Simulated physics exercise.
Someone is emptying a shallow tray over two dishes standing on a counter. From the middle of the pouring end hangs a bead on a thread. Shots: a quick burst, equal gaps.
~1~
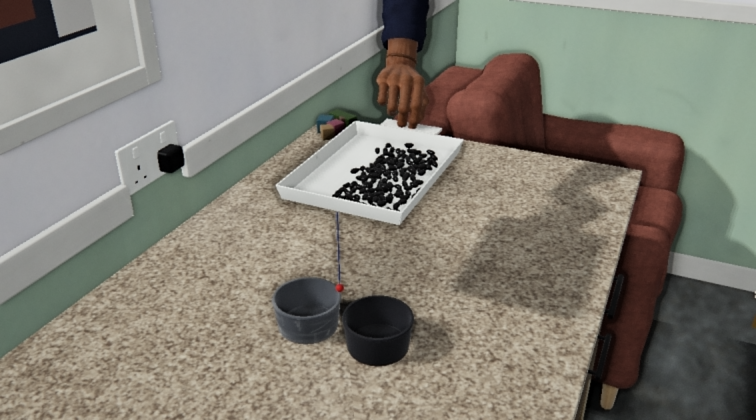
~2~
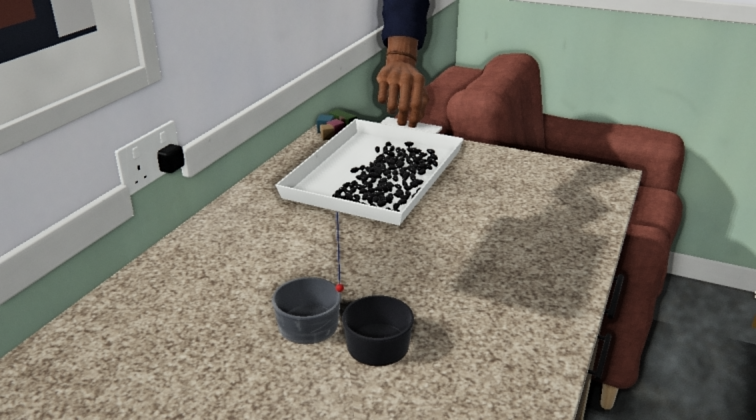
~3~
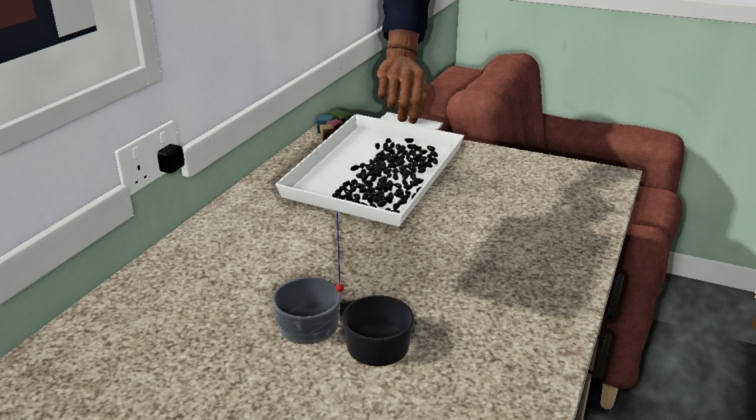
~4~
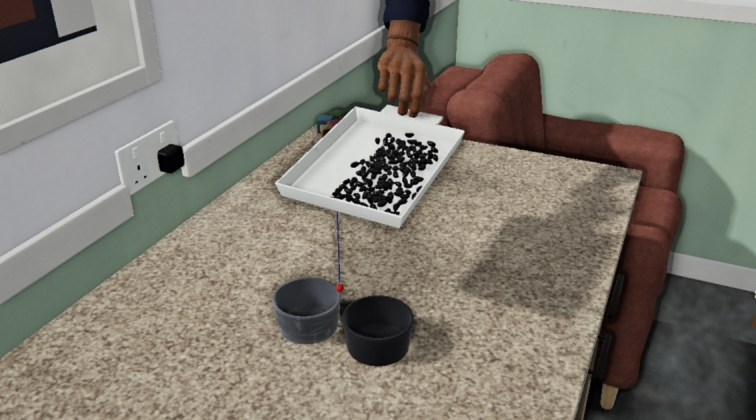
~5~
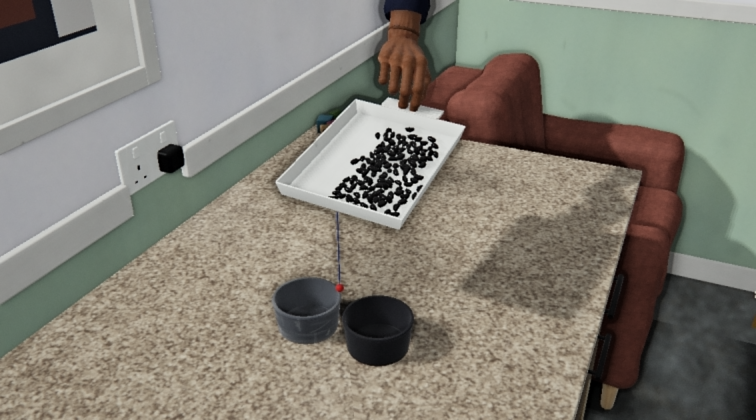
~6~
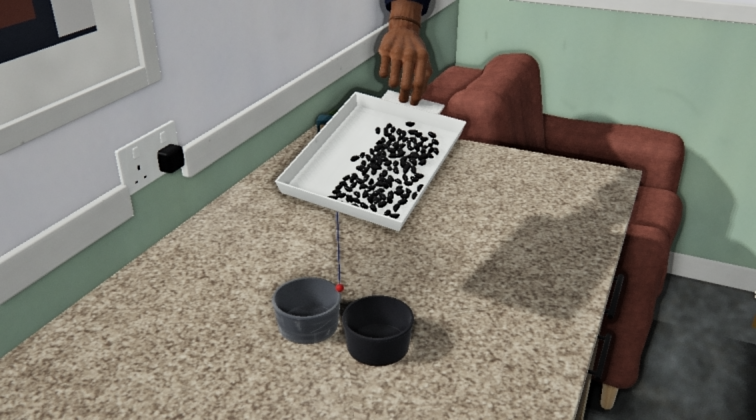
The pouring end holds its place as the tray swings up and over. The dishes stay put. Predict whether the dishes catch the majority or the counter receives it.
I expect the dishes to end up with the bulk of the load.
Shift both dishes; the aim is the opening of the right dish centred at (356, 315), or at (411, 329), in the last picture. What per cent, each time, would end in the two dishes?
Trial 1 about 40 %, trial 2 about 60 %.
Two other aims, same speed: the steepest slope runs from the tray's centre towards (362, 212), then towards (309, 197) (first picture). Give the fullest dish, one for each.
Rightward dish on the first try, Leftward dish on the second.
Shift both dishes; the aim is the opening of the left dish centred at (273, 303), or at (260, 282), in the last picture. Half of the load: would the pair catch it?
First try: Lower than half; second try: Lower than half.
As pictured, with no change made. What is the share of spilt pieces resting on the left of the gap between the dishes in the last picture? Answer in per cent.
I'd guess close to 10 %.
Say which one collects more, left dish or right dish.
More finishes in the dish at right.
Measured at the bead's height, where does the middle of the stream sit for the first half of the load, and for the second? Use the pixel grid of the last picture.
Earlier portion about (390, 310); later portion about (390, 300).
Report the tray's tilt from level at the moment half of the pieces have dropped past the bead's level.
I'd say it is tilted about 105°.
Soon, tray tipped steeply; all on the tray.
A while on, tray tipped right over; nearly all on the tray; a stray few in the right dish.
Towards the end, tray tipped past a quarter turn; most in the right dish; about a quarter outside both.
Finally, tray tipped past a quarter turn; most in the right dish; none in the left dish; about a quarter outside both.
